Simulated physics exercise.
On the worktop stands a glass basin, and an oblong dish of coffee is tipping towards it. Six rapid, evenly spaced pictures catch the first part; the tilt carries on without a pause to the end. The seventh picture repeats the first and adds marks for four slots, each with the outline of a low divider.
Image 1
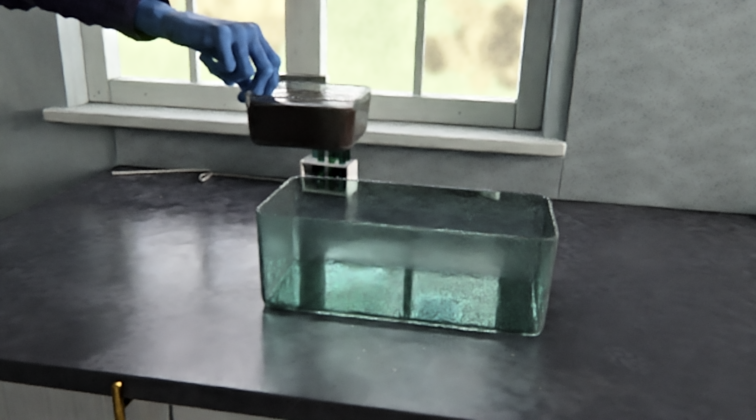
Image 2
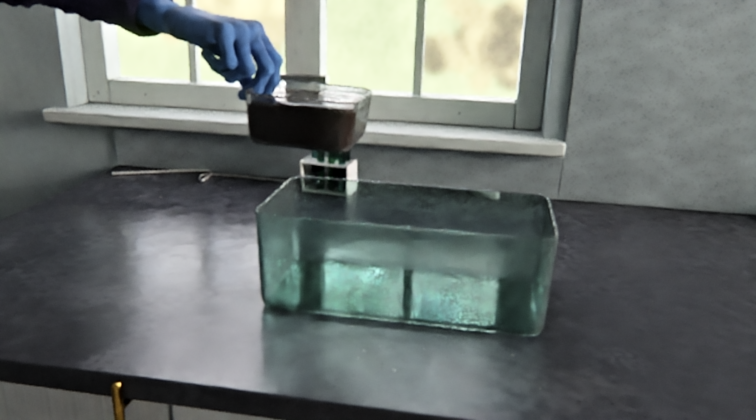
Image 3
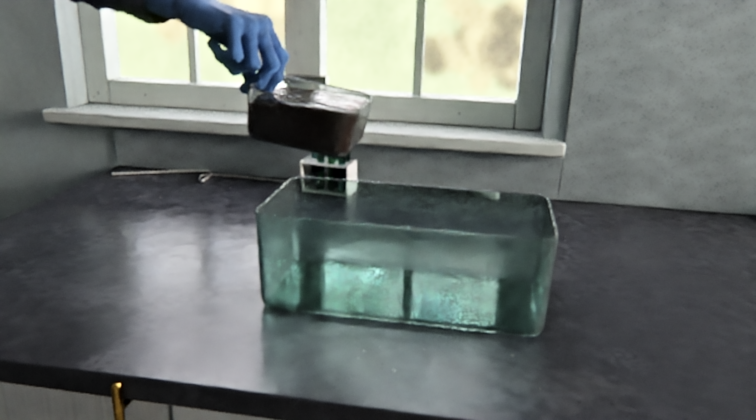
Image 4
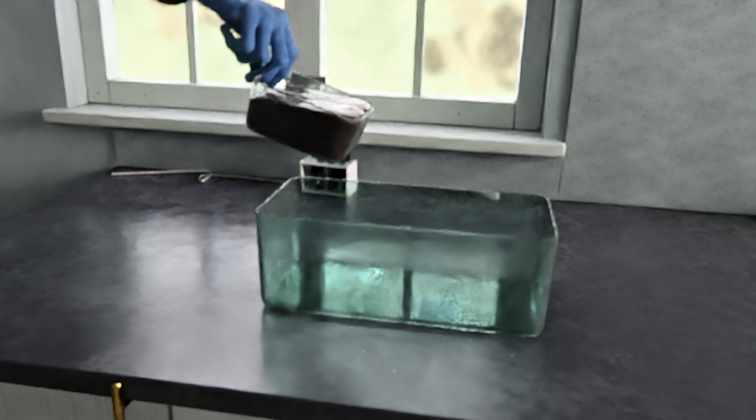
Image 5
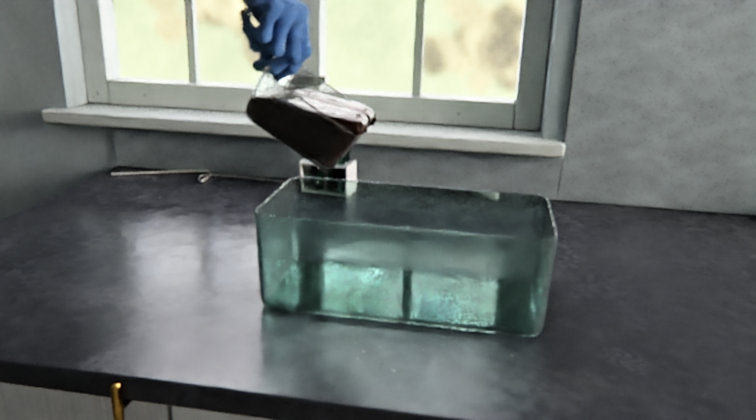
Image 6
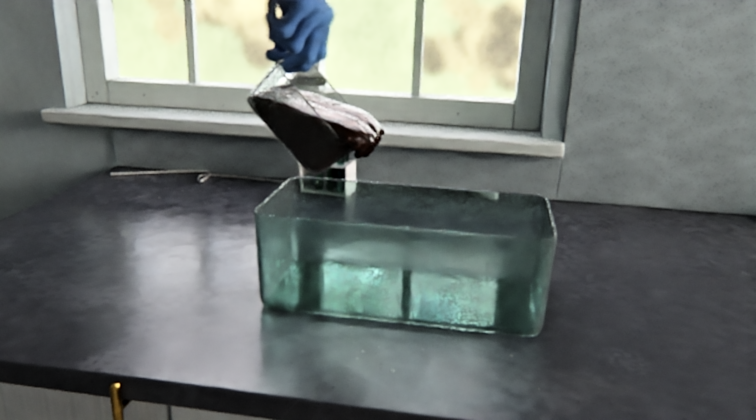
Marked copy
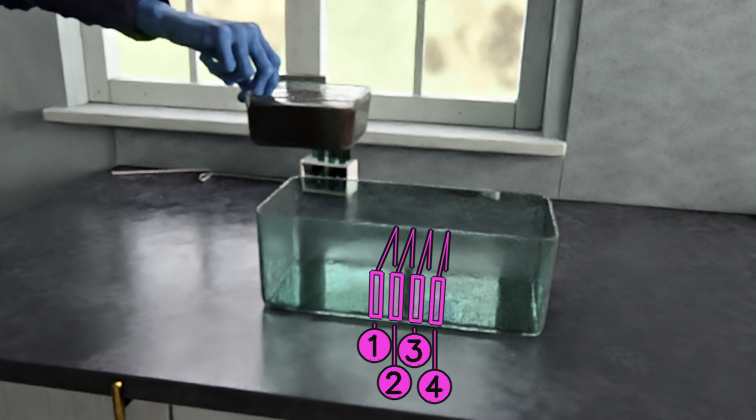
A blue-gloved hand tilting an oblong dish of coffee rightward above a glass basin, the dark liquid then edging over the lip.
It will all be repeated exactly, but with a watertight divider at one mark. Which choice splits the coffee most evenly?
The answer is place 1.
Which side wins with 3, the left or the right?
The left one.
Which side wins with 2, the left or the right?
The left one.
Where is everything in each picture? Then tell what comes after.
Upright, lip at (362, 93); basin from (263, 302) to (543, 333); nothing has left yet.
Tipped about 2°, lip at (363, 95); nothing has left yet.
Tipped about 9°, lip at (365, 102); nothing has left yet.
Tipped about 19°, lip at (366, 112); nothing has left yet.
Tipped about 32°, lip at (365, 125); coffee is over the lip, down to (369, 127).
Tipped about 47°, lip at (361, 139); coffee is over the lip, down to (367, 150).
On the marked copy, 1 at (374, 323); 2 at (394, 325); 3 at (414, 328); 4 at (434, 330).
With 1, about 47 % ends left of the wall and 51 % right of it.
With 2, about 81 % ends left of the wall and 15 % right of it; 4 % is lost outside.
With 3, about 89 % ends left of the wall and 8 % right of it; 3 % is lost outside.
With 4, about 87 % ends left of the wall and 7 % right of it; 6 % is lost outside.
